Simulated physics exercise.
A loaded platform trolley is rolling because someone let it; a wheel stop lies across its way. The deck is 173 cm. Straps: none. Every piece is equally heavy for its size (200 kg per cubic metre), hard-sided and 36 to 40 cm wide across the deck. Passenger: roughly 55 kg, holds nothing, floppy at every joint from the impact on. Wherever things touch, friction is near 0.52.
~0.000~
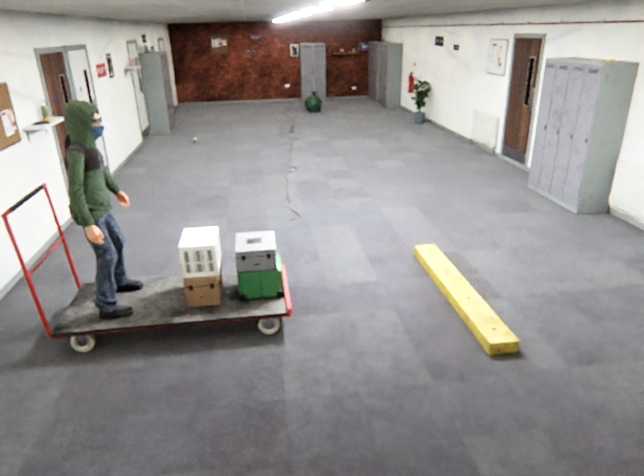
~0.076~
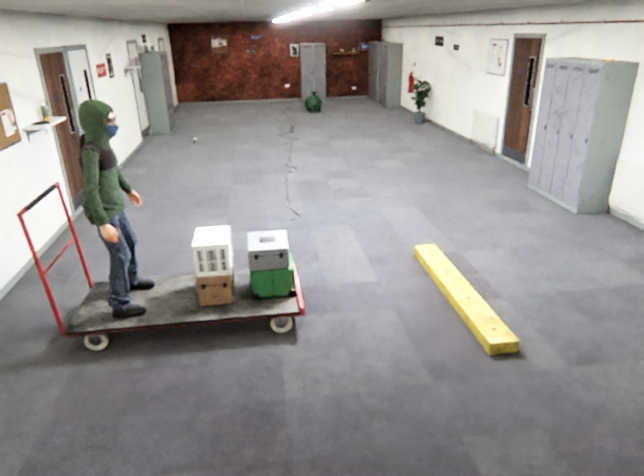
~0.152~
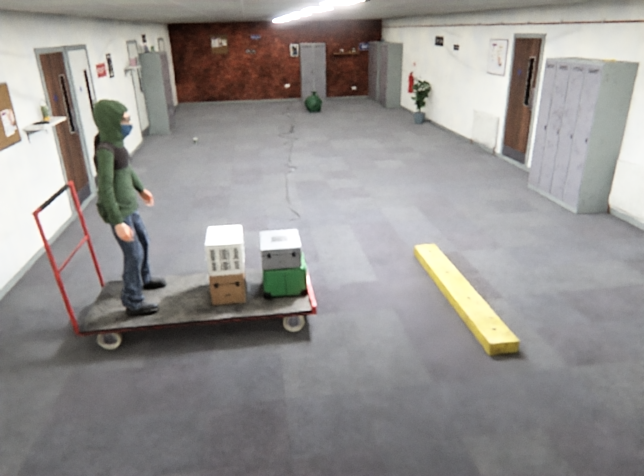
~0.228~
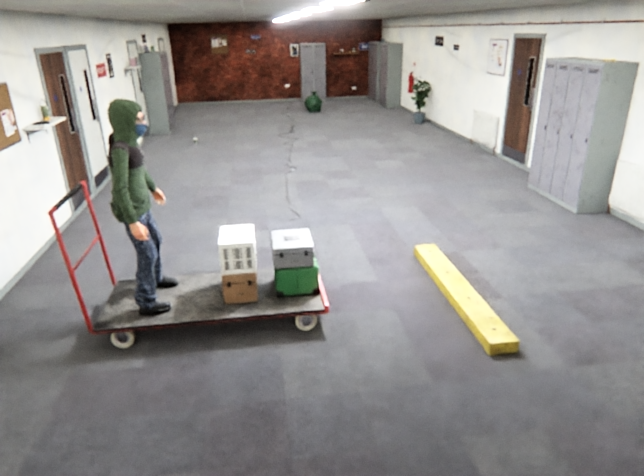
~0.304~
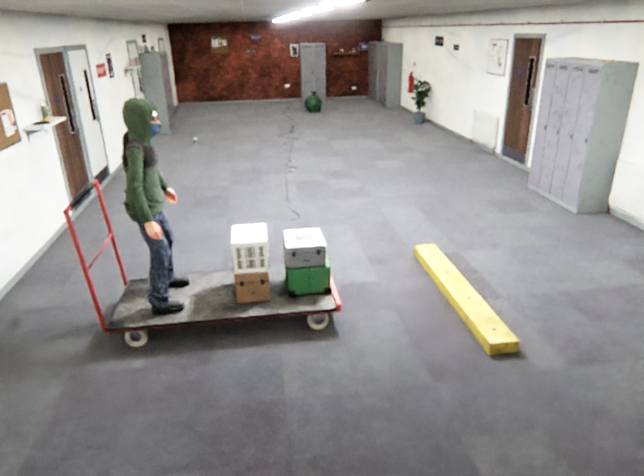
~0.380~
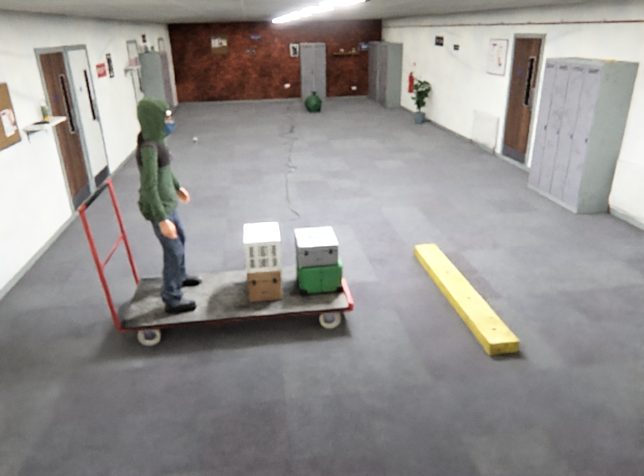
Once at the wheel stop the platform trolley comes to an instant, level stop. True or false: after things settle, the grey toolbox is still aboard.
True.
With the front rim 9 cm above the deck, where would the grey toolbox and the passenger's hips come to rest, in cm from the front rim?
The grey item would stop 10 cm behind the front rim, and the hips 110 cm behind it.
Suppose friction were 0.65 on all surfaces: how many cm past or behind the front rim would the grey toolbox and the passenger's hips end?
Result: Grey item 10 short of the rim; hips 110 short of it too.
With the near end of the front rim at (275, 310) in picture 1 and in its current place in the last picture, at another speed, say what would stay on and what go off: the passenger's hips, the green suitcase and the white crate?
Hips - kept, green - kept, white - kept.
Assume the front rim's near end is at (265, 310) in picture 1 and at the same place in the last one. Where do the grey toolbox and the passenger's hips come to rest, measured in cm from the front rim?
Rest positions: Grey 70 cm past rim; hips 110 cm behind rim.
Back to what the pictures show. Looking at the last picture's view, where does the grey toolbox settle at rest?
(450, 236).
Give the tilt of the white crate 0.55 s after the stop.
Its tilt is about 0°.
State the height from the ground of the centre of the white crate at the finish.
60 cm.
After 1.15 s the deck stops.
After 1.40 s the grey toolbox is 7 cm behind the rim, tilted 5°, near (451, 236) in the last picture's view.
After 1.70 s the grey toolbox is 8 cm behind the rim, tilted 0°, near (451, 236) in the last picture's view.
After 2.15 s the grey toolbox is 8 cm behind the rim, tilted 0°, near (450, 236) in the last picture's view.
At rest, 2.4 s, nothing is past the rim; behind it, brown toolbox, white crate, grey toolbox, green suitcase and the passenger's hips.
